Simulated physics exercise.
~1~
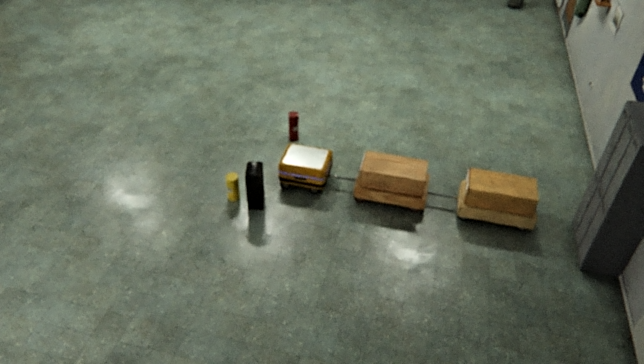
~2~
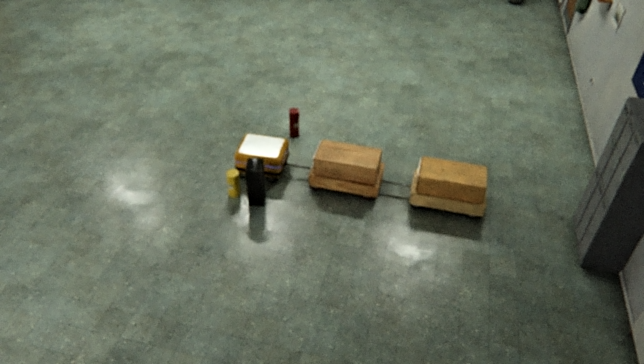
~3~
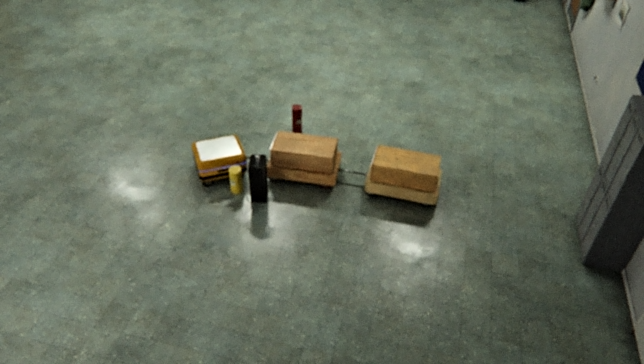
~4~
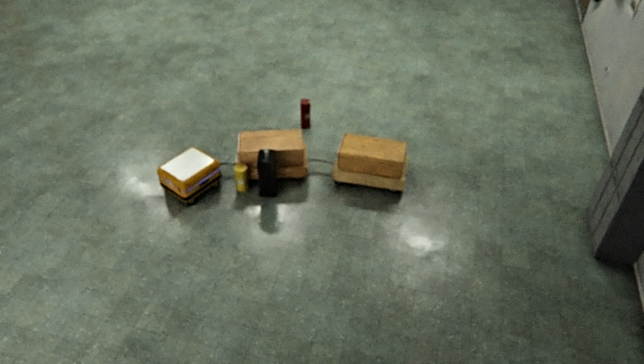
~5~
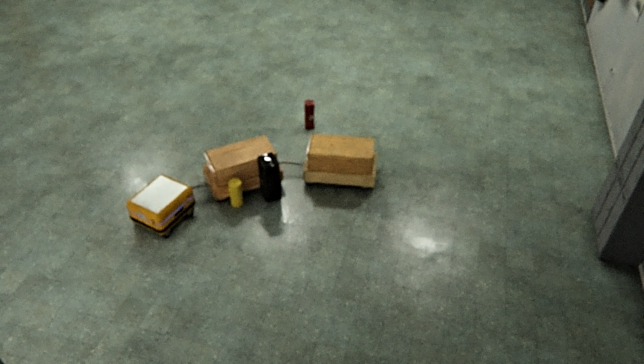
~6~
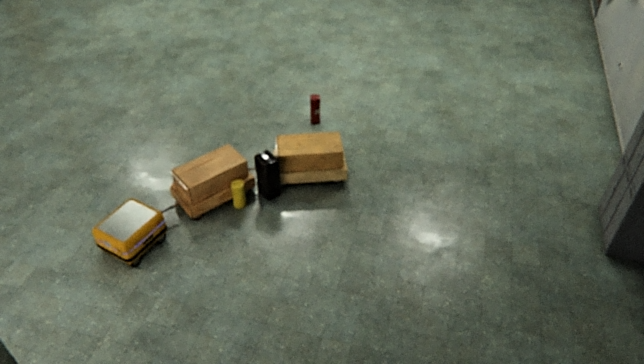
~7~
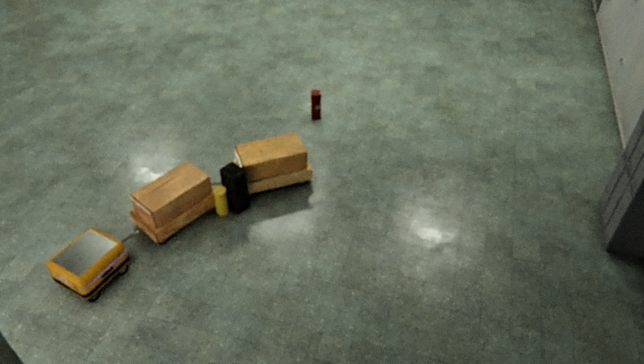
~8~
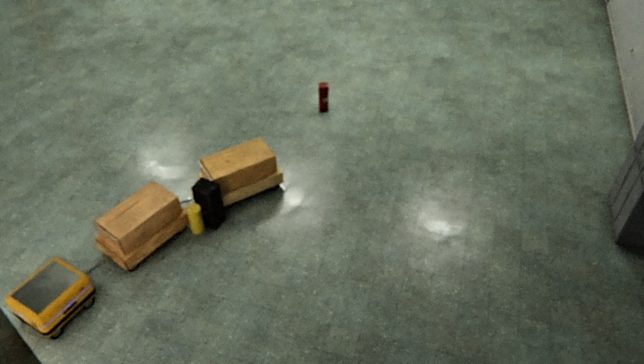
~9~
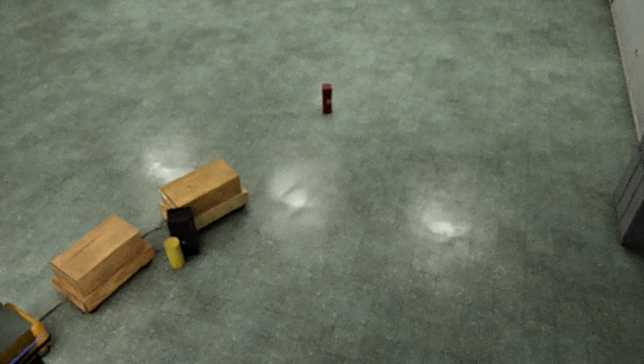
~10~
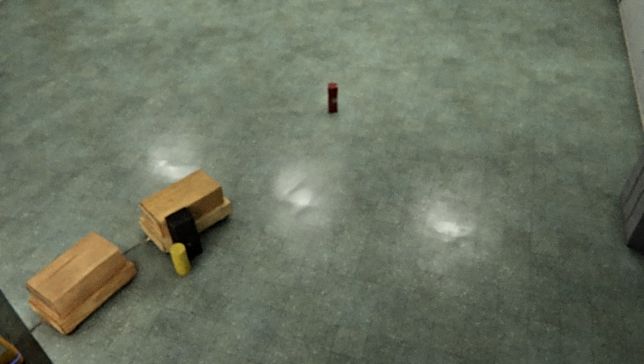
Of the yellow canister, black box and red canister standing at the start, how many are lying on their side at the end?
None of them are lying on their side. The yellow canister, the black box and the red canister all still stand upright.
Yellow tug pulling two carts leftward and curving toward the lower left, pushing a black box and yellow canister along, both still upright.
